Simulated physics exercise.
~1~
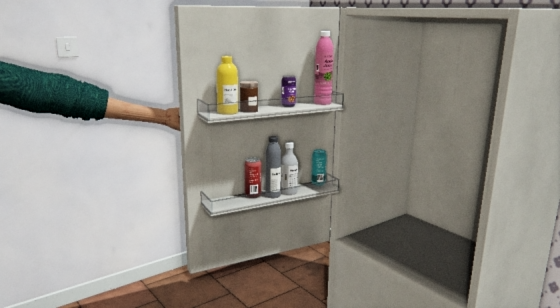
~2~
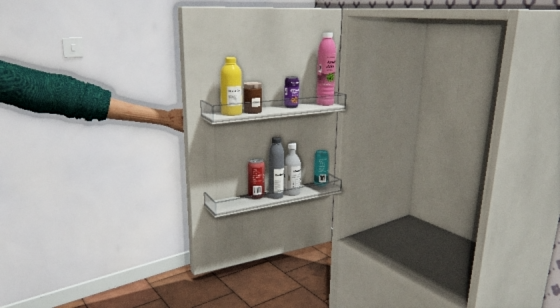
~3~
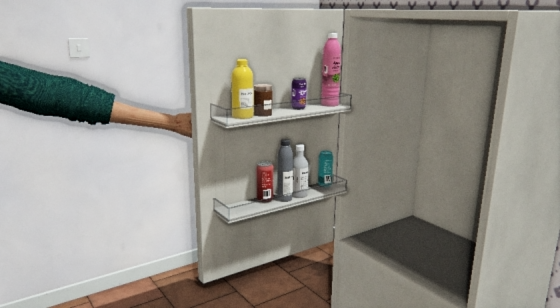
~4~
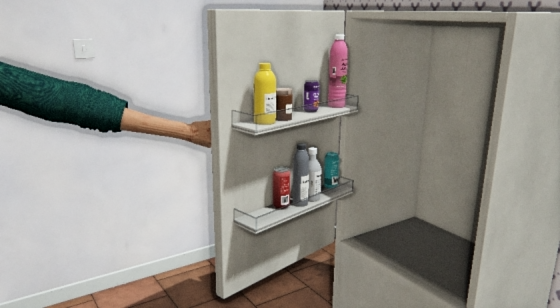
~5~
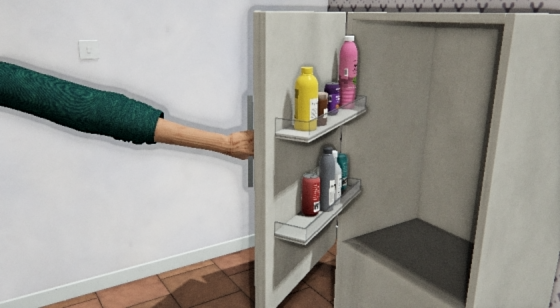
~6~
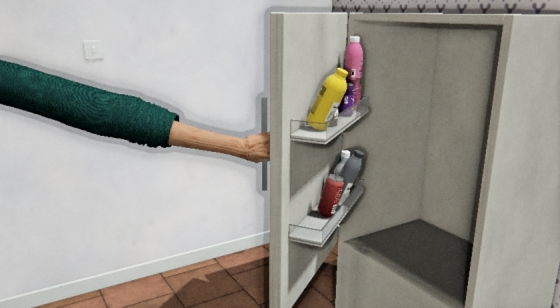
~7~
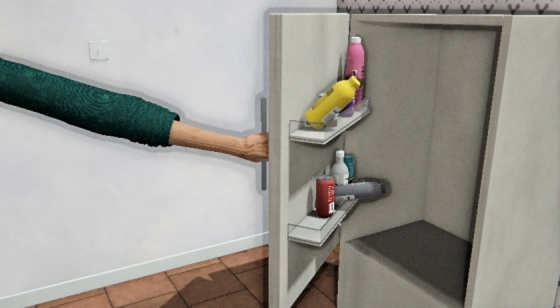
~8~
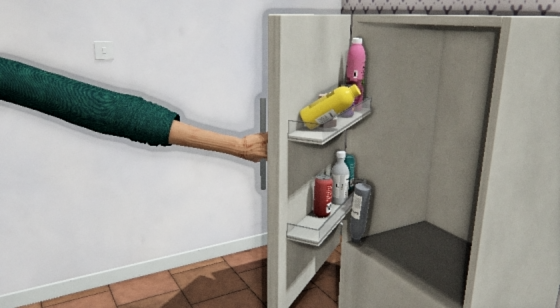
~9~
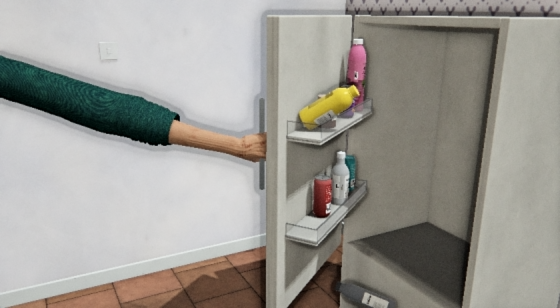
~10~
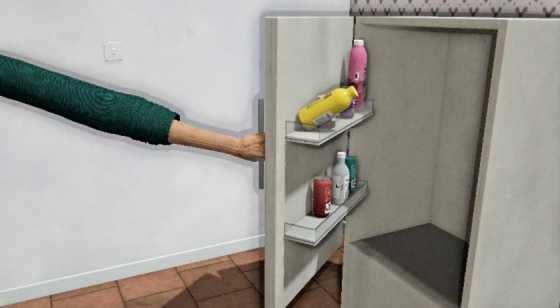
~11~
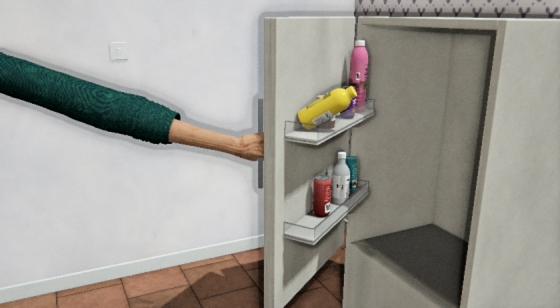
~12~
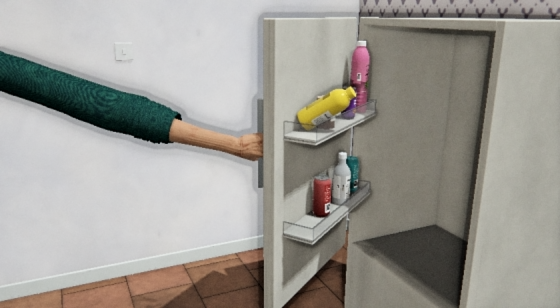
The video shows a hand in a green sleeve swinging an open fridge door with two racks of bottles and cans partway towards shut, then stopping. The grey bottle tips out of the lower rack and falls from view, while the yellow bottle ends leaning in the upper rack.
